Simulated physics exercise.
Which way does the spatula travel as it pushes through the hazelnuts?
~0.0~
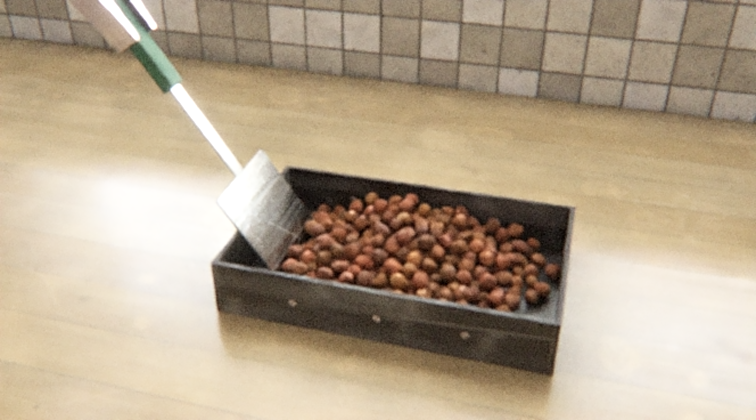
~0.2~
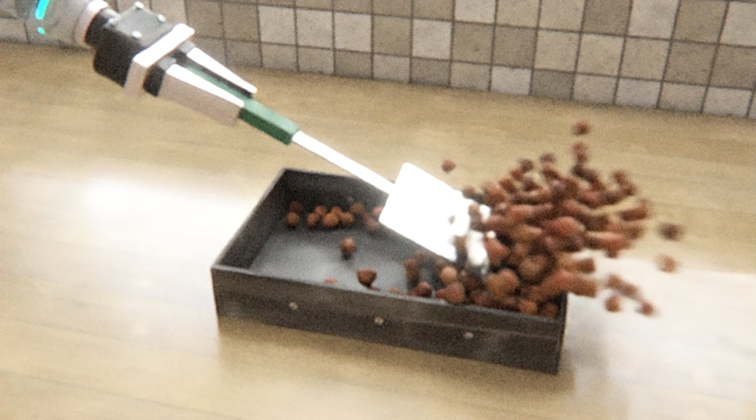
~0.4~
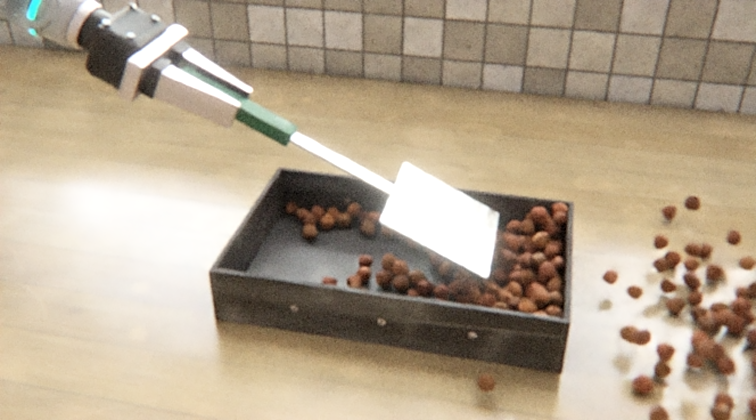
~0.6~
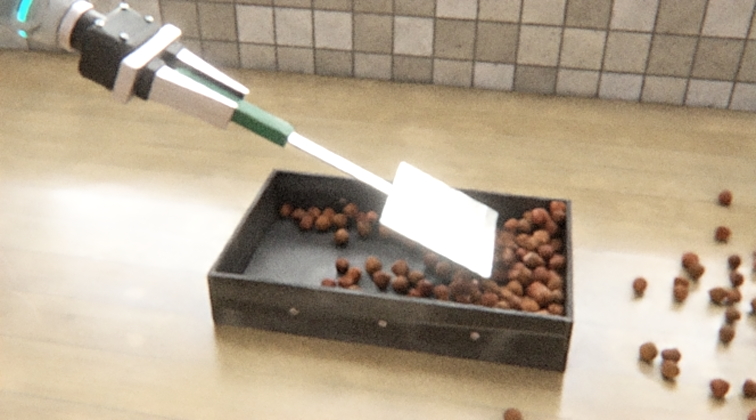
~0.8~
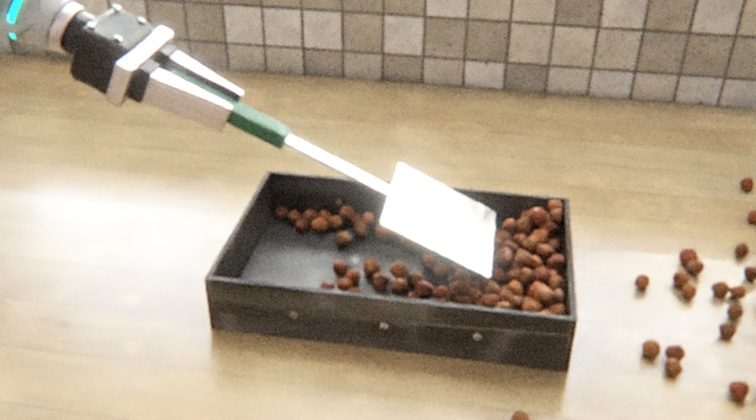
The spatula moves to the right, sweeping from the left end of the tin towards the other end.
